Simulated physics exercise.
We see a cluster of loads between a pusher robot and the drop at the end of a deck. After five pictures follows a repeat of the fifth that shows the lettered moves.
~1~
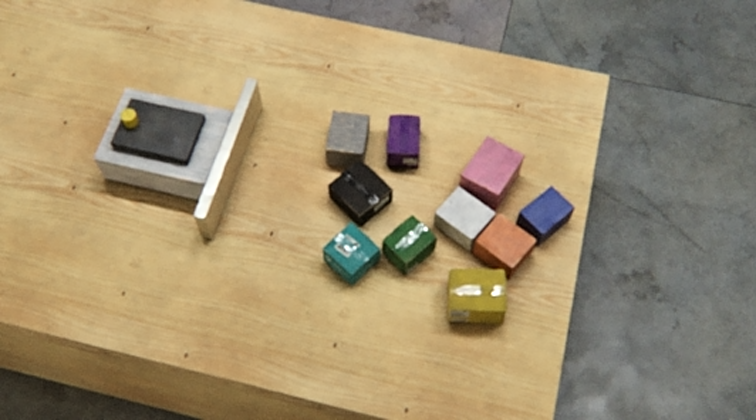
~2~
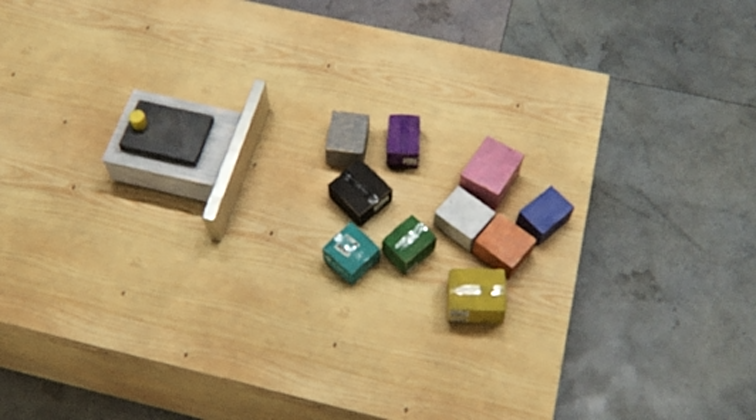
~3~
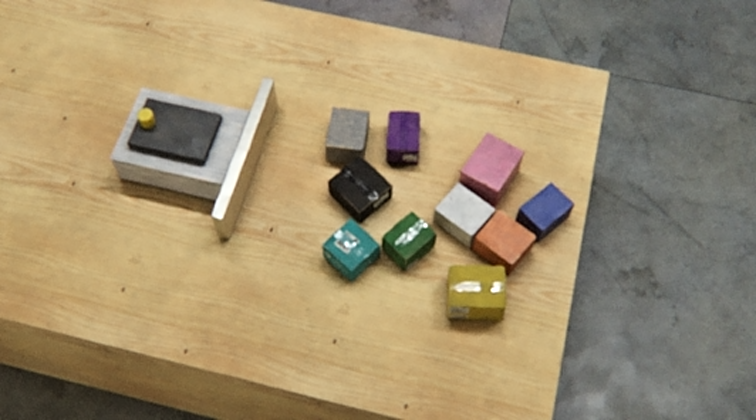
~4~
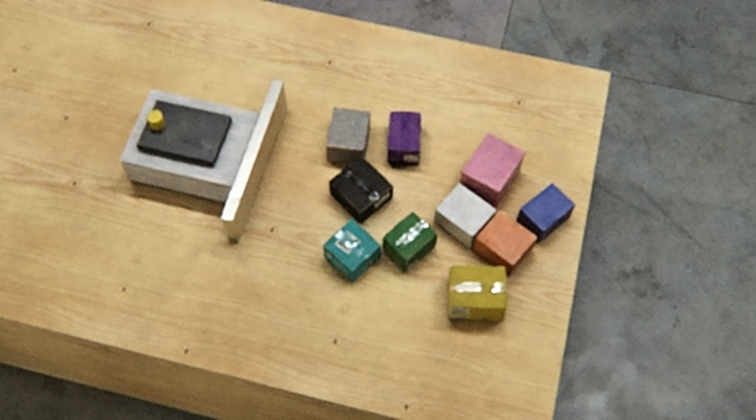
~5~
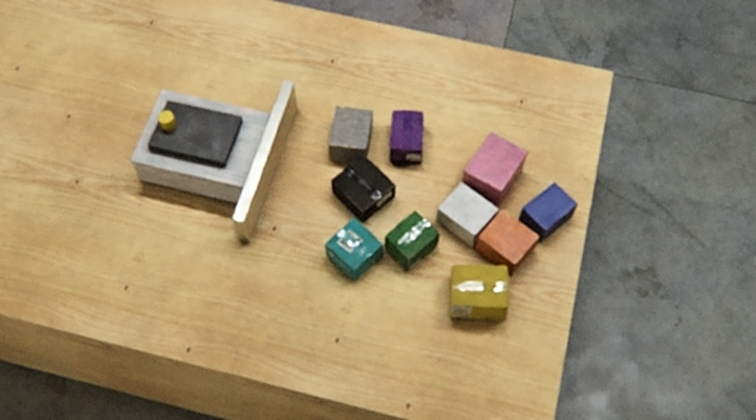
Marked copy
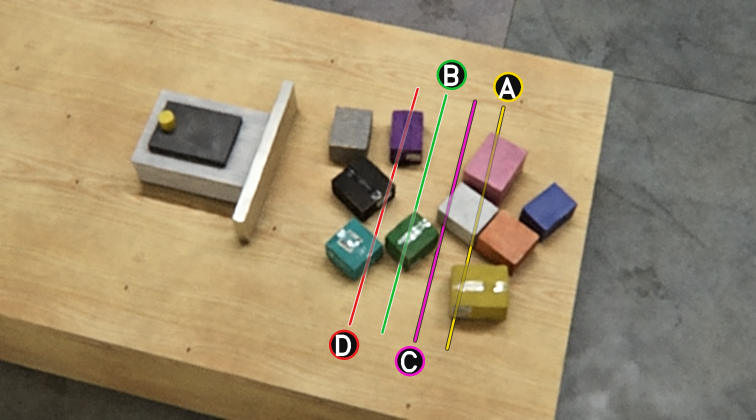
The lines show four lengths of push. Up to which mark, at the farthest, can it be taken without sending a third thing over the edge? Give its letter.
No third one falls up to A.
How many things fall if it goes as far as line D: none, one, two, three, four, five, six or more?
By then, none.
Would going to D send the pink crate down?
No.
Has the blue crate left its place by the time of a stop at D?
No.
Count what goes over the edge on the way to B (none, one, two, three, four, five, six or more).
By then, none.
On the copy, A at (477, 220); B at (416, 206); C at (447, 213); D at (386, 199).
On A. First, robot (276, 151); purple box (416, 139); grey crate (380, 141).
Then, robot (352, 168); blue crate (552, 214); orange crate (536, 253).
Finally, robot (411, 181); blue crate over the edge; orange crate over the edge; two fallen.
By contrast, B is within the limit but short; C is within the limit but short; D is within the limit but short.
